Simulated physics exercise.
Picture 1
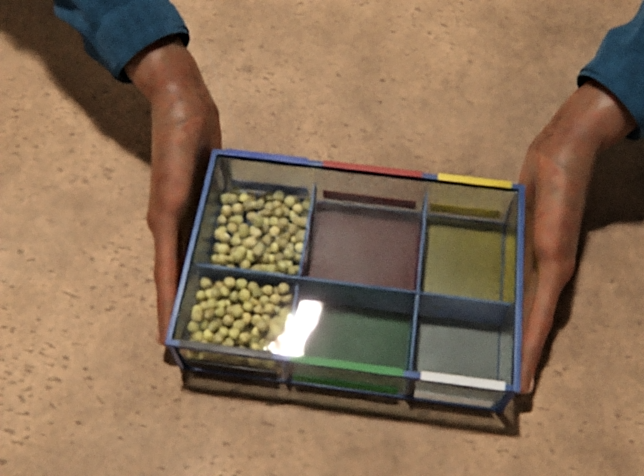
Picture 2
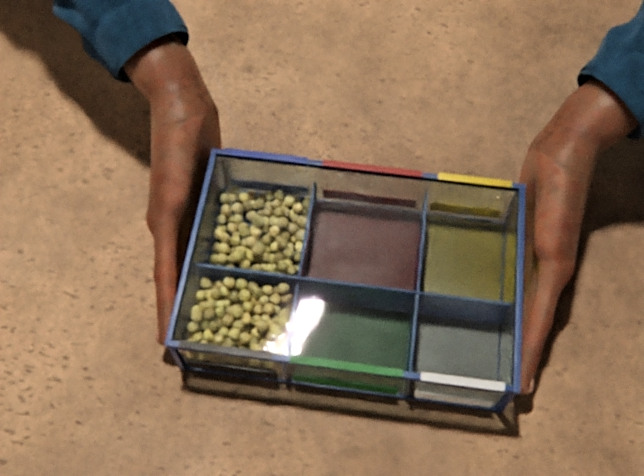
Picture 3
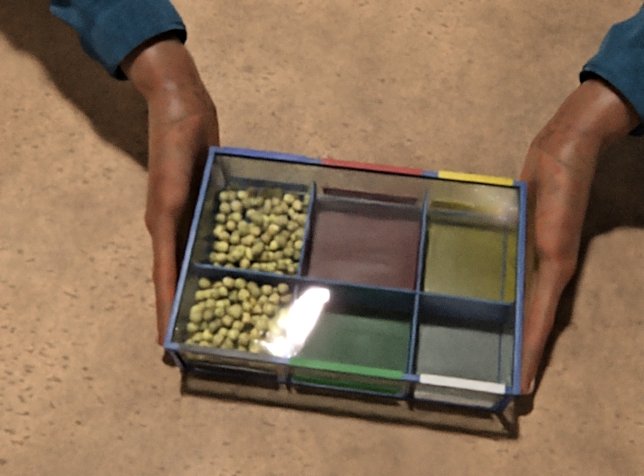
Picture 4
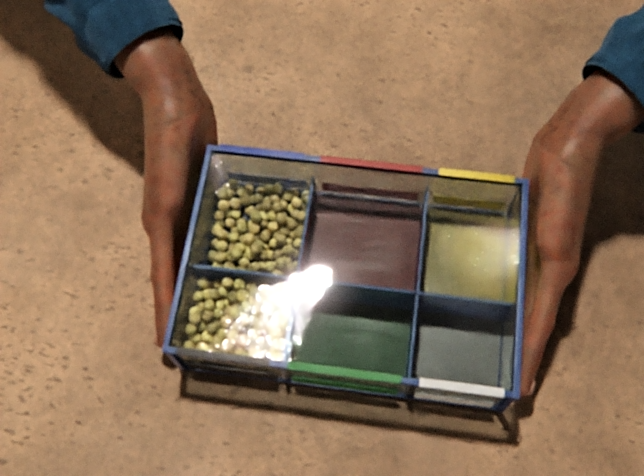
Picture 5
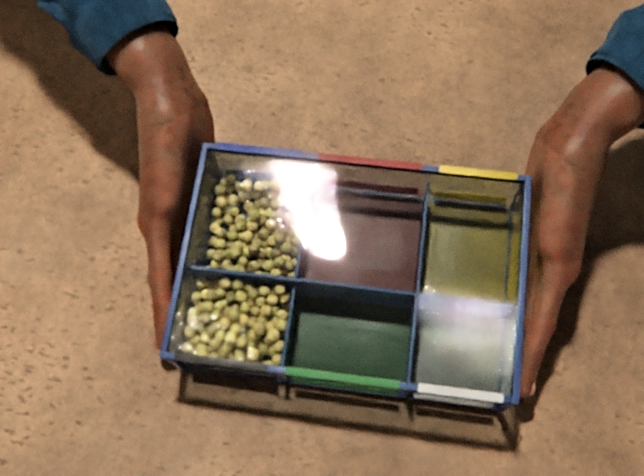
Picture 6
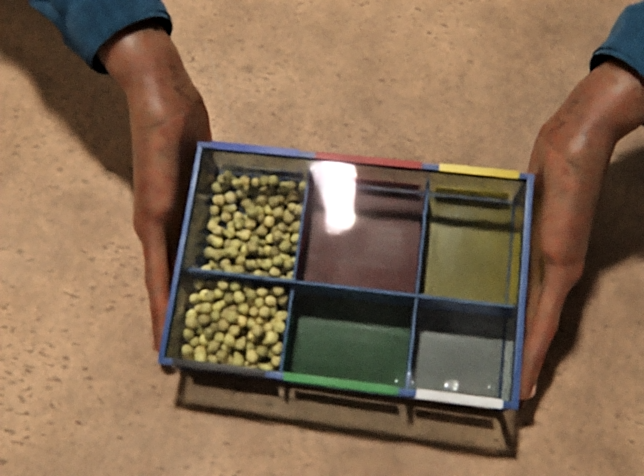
To begin with, two hands hold a clear-lidded sorting box with six compartments, the two on the left filled with greenish beans. The hands slowly tilt the box, its front left corner lowest, and a bright glare shifts up across the lid while the beans stay in the left compartments.
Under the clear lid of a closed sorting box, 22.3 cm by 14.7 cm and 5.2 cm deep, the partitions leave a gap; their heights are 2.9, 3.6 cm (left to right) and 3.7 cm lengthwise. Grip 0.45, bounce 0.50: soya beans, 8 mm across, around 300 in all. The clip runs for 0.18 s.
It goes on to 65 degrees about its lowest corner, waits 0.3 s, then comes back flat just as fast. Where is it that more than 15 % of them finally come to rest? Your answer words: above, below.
Red - below; blue - above; green - below; yellow - below; white - below; black - above.
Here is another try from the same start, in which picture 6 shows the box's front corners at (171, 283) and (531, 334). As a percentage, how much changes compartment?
Near 10 %.
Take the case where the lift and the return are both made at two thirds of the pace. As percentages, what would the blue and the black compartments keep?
Per cent held - blue: 40, black: 60.
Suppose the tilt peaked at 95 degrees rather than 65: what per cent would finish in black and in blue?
Shares: Black 70, blue 25, per cent.
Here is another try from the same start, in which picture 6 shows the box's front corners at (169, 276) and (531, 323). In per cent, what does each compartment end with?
By the end, red has 0%, blue has 50%, green has 0%, yellow has 0%, white has 0% and black has 50%.
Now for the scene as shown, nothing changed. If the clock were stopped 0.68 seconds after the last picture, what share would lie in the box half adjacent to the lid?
Around 20 in a hundred, give or take.
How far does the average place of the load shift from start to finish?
About 1.0 cm.
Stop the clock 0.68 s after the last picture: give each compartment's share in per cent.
You'd find red at 0, blue at 40, green at 0, yellow at 0, white at 0 and black at 60 per cent.
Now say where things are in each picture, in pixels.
In the first frame, box tilt 0 degrees, front corners at (172, 341) and (513, 386); blue 40 %, black 60 %.
In the second frame, box tilt 1 degrees, front corners at (172, 341) and (513, 387).
In the third frame, box tilt 2 degrees, front corners at (171, 344) and (513, 389).
In the fourth frame, box tilt 5 degrees, front corners at (169, 347) and (513, 392), lowest corner left front.
In the fifth frame, box tilt 9 degrees, front corners at (167, 353) and (512, 397), lowest corner left front.
In the sixth frame, box tilt 13 degrees, front corners at (165, 358) and (512, 403), lowest corner left front; blue 40 %, black 60 %.
Then, 0.68 s after the last picture, tilt 65 degrees; blue 40 %, black 60 %.
Then, 1.14 s after the last picture, tilt 35 degrees; blue 40 %, black 60 %.
Then, 1.66 s after the last picture, tilt 0 degrees; blue 40 %, black 60 %.
In the end, red 0 %, blue 40 %, green 0 %, yellow 0 %, white 0 %, black 60 %.
